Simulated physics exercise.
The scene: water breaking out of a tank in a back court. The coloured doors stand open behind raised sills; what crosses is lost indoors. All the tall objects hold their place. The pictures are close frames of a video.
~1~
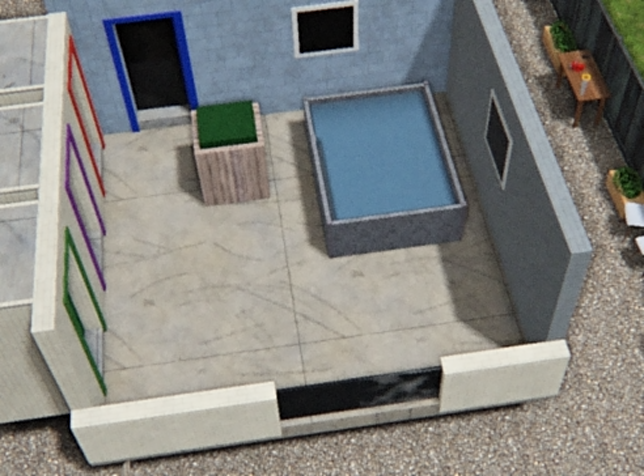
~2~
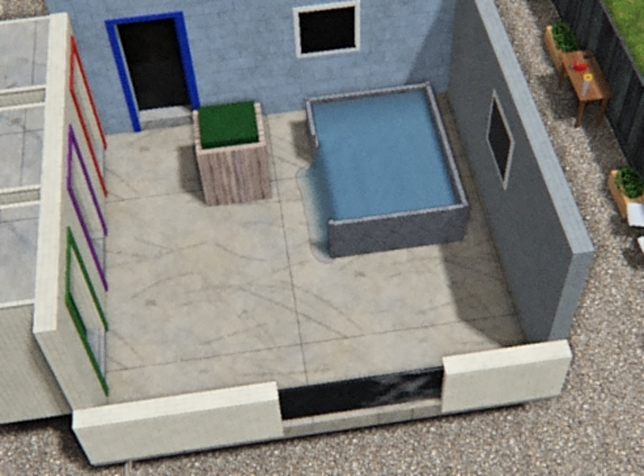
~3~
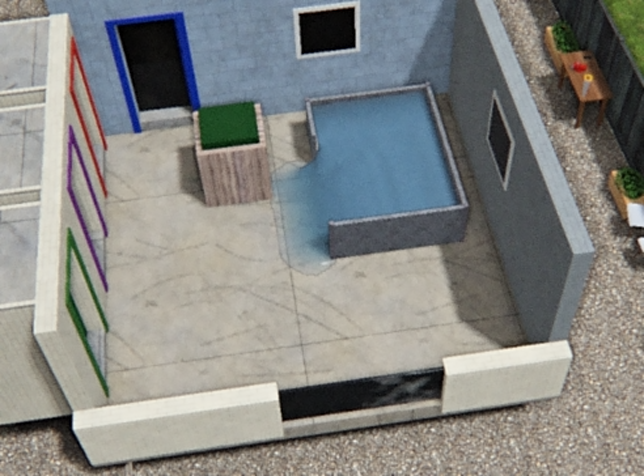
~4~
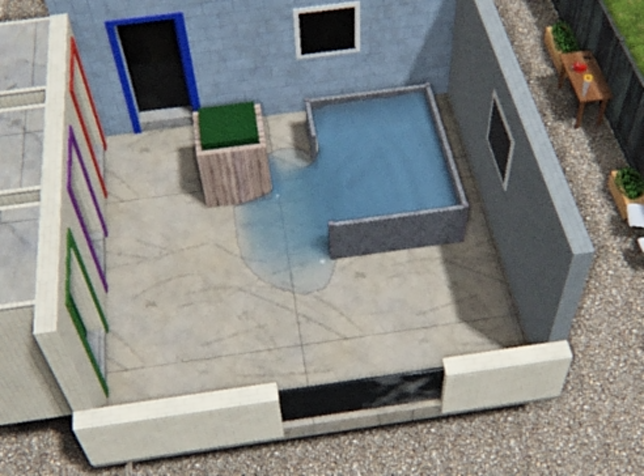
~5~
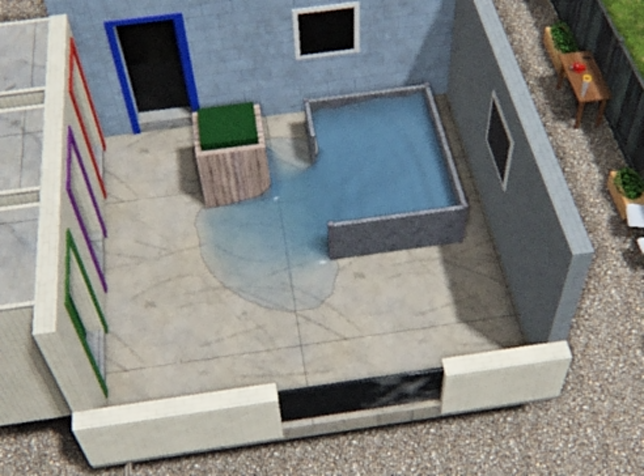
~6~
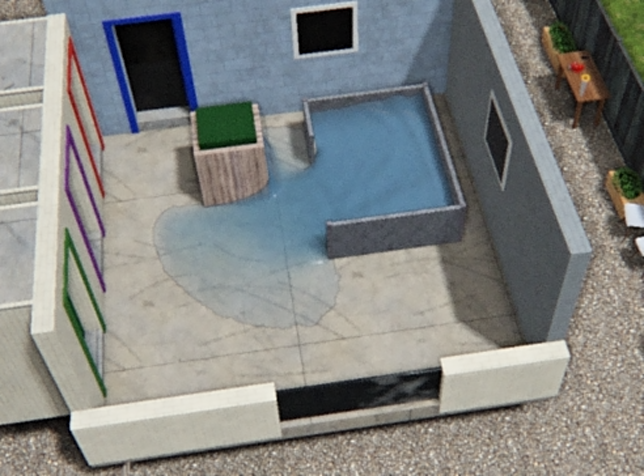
A grey-walled tank of blue water stands at the back right of a pale, walled court, seen from high above by a still camera. A green-topped wooden box sits to its left, near a blue-edged doorway, with red, purple and green outlined openings along the left wall. The tank's left side opens, and water pours out, fanning leftward and forward across the floor in a widening, thin sheet.
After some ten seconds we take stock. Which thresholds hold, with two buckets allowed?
In the end: The red door stays under that; the blue door stays under that; the purple door takes more than that; the green door takes more than that.
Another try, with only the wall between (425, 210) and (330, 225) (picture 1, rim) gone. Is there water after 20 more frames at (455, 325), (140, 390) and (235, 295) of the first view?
In that order: Flooded, under water, not flooded.
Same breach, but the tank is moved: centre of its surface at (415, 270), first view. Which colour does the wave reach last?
That is the blue door.
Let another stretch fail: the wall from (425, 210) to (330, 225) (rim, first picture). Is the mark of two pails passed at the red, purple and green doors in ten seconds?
One by one: The red door takes less; the purple door is under; the green door is over.
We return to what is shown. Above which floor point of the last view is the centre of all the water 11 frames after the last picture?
Close to (283, 229).
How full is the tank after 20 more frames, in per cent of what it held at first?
Close to 28 %.
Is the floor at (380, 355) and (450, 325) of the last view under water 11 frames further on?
As listed: Dry, clear.
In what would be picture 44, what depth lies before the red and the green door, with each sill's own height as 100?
Near 50 and 120 in a hundred.
A moment on, water covers 45 % of the floor; the red door not reached, the blue door not reached, the purple door over two buckets in, the green door wet at the sill, nothing in.
Next, water covers 60 % of the floor; the red door wet at the sill, nothing in, the blue door wet at the sill, nothing in, the purple door far over two buckets in, the green door over two buckets in.
Then, water covers 70 % of the floor; the red door wet at the sill, nothing in, the blue door wet at the sill, nothing in, the purple door far over two buckets in, the green door far over two buckets in.
Later, water covers 95 % of the floor; the red door wet at the sill, nothing in, the blue door wet at the sill, nothing in, the purple door far over two buckets in, the green door far over two buckets in.
In the end, water covers 95 % of the floor; the red door wet at the sill, nothing in, the blue door wet at the sill, nothing in, the purple door far over two buckets in, the green door far over two buckets in.
